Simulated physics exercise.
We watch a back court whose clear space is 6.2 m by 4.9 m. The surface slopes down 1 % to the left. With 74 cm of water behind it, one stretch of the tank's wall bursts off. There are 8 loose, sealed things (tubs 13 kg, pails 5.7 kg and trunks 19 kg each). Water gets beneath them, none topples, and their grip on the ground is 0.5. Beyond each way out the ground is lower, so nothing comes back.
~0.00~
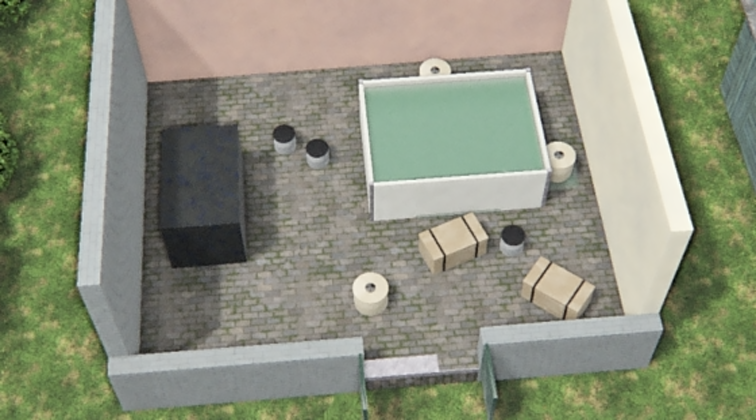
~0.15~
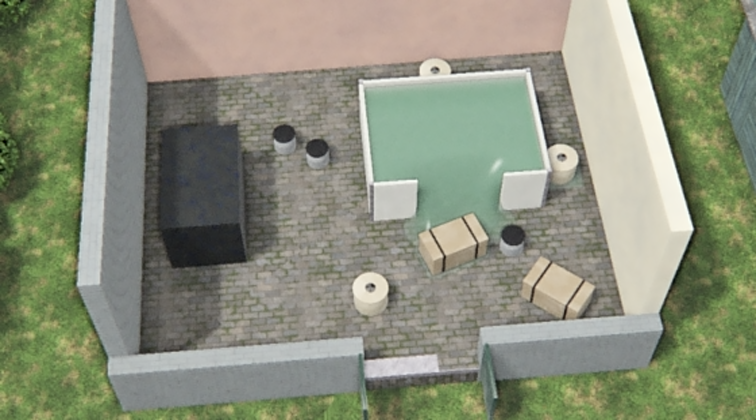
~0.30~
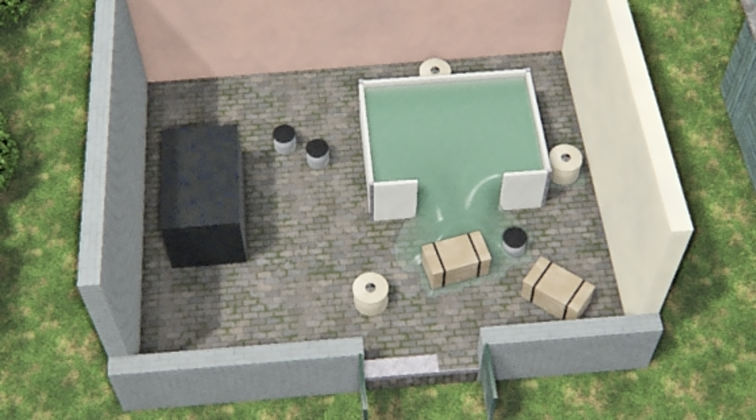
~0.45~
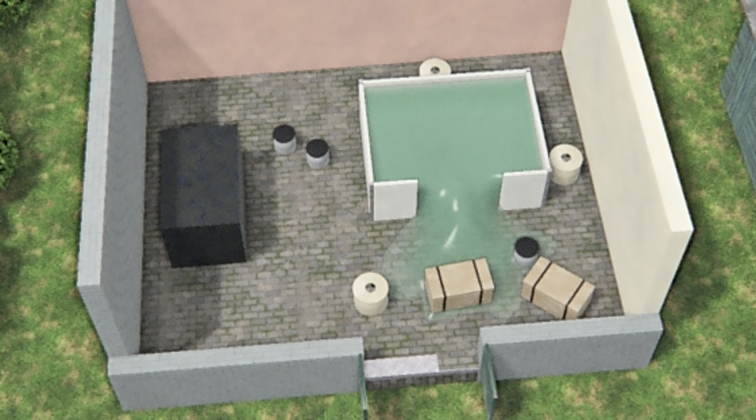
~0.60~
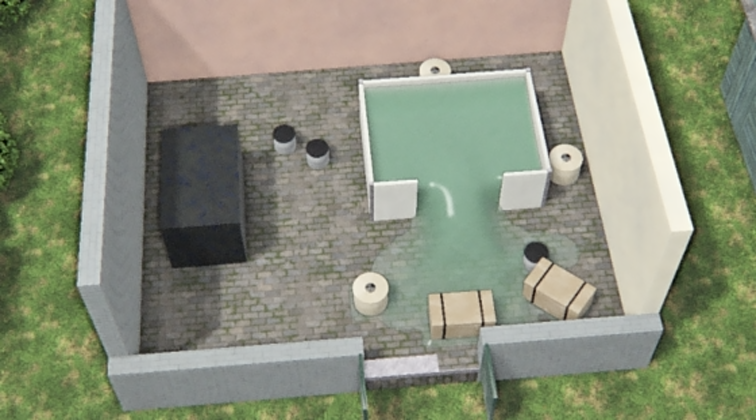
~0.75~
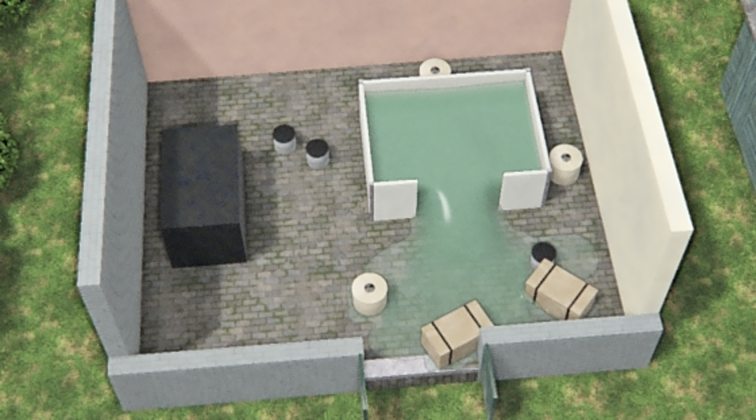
At the start, a walled paved court holds a white tank full of green water, with trunks, pails and other objects around it. Part of the tank's front wall disappears and water spreads outward, pushing one trunk down to the front opening while a dark-topped pail slides right, near another trunk.
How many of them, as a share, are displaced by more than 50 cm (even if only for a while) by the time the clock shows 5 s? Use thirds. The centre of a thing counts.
It is one to two thirds.
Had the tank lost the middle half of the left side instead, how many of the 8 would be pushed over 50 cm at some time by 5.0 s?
In that case 2 of them.
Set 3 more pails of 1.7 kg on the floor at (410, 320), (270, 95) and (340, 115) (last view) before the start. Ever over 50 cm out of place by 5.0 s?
In turn: Past it, short of it, less.
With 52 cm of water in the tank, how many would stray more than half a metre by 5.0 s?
In that case 5 of them.
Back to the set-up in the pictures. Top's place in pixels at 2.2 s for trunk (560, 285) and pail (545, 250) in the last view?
Near (584, 256) and (565, 217).
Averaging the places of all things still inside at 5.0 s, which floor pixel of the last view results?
Around (410, 172).
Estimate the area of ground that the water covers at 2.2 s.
Some 14 m2.
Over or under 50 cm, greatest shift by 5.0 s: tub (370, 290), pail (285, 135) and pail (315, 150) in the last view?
In that order: Over, less, less.
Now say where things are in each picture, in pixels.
In the first picture, a trunk at (454, 236) rests on the ground; a pail at (513, 235) rests on the ground; water covers 4.0 m2; 0 of 8 have shifted.
In the second picture, a trunk at (454, 236), on the bottom; a pail at (513, 235) rests on the ground; 4.6 m2 under water; 0 of 8 have shifted.
In the third picture, a trunk at (457, 252), on the bottom, 28 cm from its start; a pail at (515, 237), on the bottom, 4 cm from its start; 5.3 m2 under water; 2 of 8 have shifted.
In the fourth picture, a trunk at (459, 278), on the bottom, 66 cm from its start; a pail at (527, 247), on the bottom, 25 cm from its start; water covers 6.5 m2; 3 of 8 have shifted.
In the fifth picture, a trunk at (462, 308), on the bottom, 109 cm from its start; a pail at (537, 252), on the bottom, 39 cm from its start; water covers 7.7 m2; 3 of 8 have shifted.
In the sixth picture, a trunk at (458, 328) rests on the ground, 137 cm from its start; a pail at (544, 252) rests on the ground, 47 cm from its start; water covers 8.6 m2; 4 of 8 have shifted.
After 1.1 s 2 of 8 are over 50 cm from their spots; 0 afloat.
After 2.2 s 3 of 8 are over 50 cm from their spots; 1 afloat.
After 3.5 s 4 of 8 are over 50 cm from their spots; 2 afloat.
After 5.0 s 5 of 8 are over 50 cm from their spots, and 5 have been at some point; 2 afloat.
